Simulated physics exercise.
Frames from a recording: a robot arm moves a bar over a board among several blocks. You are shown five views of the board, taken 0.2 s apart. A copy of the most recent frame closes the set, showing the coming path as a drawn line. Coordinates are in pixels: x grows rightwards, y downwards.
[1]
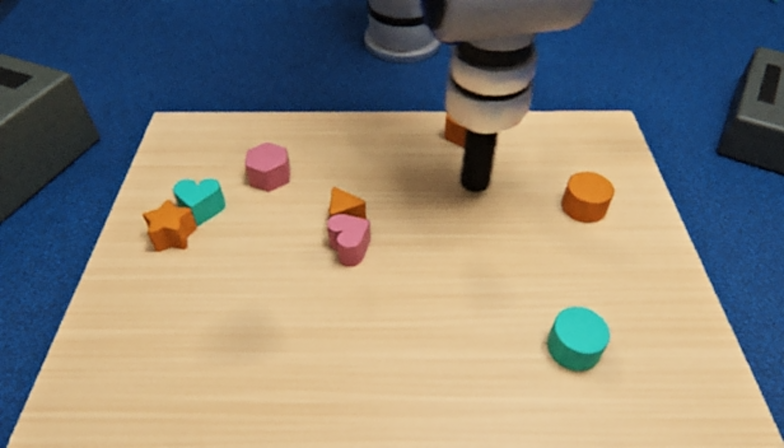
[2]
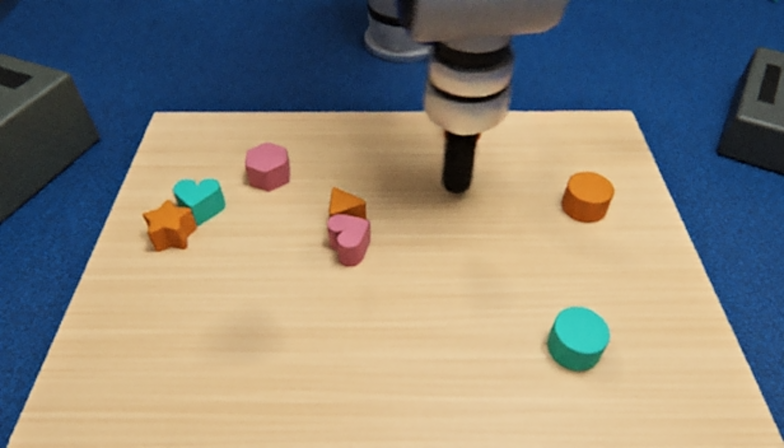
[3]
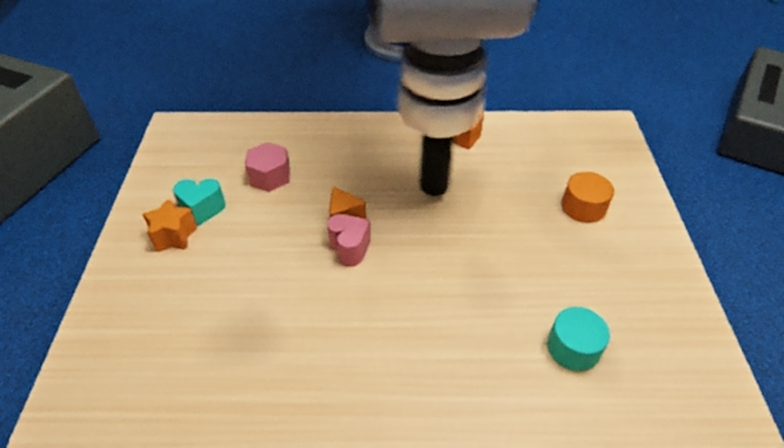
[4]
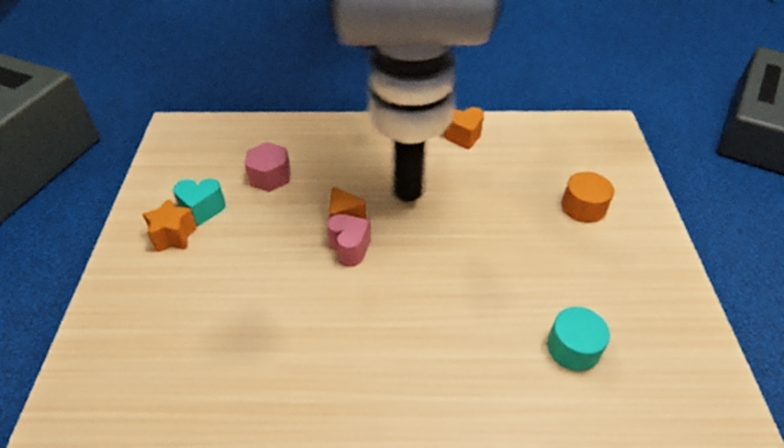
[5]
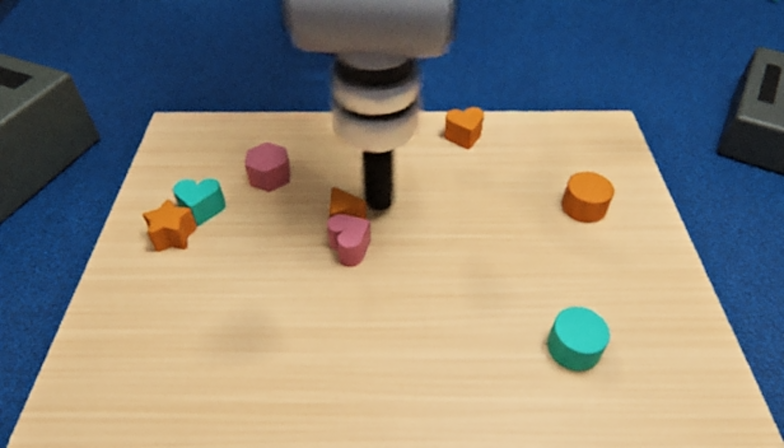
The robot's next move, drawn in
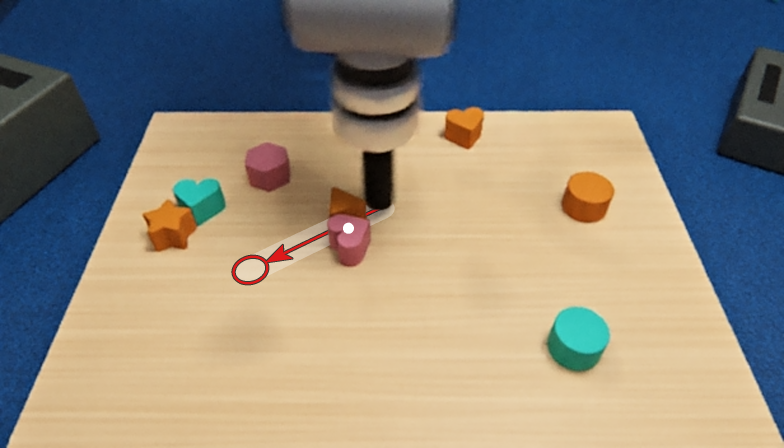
A robot arm holds a black bar over a pale wooden board on a blue surface, seen from above at an angle. An orange star, teal heart and pink hexagon sit at left, an orange triangle touches a pink heart near the middle, and orange and teal round blocks stand at right. The bar glides left, uncovering an orange heart behind, while the blocks and camera stay still.
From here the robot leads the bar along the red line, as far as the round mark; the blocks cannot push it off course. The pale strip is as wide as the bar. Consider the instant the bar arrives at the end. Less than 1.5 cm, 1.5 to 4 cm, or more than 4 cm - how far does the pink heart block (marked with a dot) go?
Travels under 1.5 cm.
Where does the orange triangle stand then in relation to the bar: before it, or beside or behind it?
Beside or behind.
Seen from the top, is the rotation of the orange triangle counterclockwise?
No.
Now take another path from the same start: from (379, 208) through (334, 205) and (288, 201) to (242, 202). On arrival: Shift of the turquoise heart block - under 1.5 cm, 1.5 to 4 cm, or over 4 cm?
Once the path is done, the turquoise heart block lies within 1.5 cm of its present place.
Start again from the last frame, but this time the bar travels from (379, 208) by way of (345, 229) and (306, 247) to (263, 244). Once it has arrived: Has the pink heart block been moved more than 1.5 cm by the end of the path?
That would be a yes.
The line goes from (379, 208) to (251, 270); the dot is on the pink heart block.
What follows on the original path. One third of the way, bar at (338, 220); orange triangle at (308, 213), turned 35° clockwise; pink heart block at (344, 233), turned 30° anticlockwise.
Two thirds of the way, bar at (293, 241); orange triangle at (261, 227), turned 75° clockwise; pink heart block at (343, 235), turned 40° anticlockwise.
At the end, bar at (248, 262); orange star-shaped block unmoved; orange triangle at (234, 230), turned 105° clockwise; pink heart block at (343, 235), turned 40° anticlockwise.
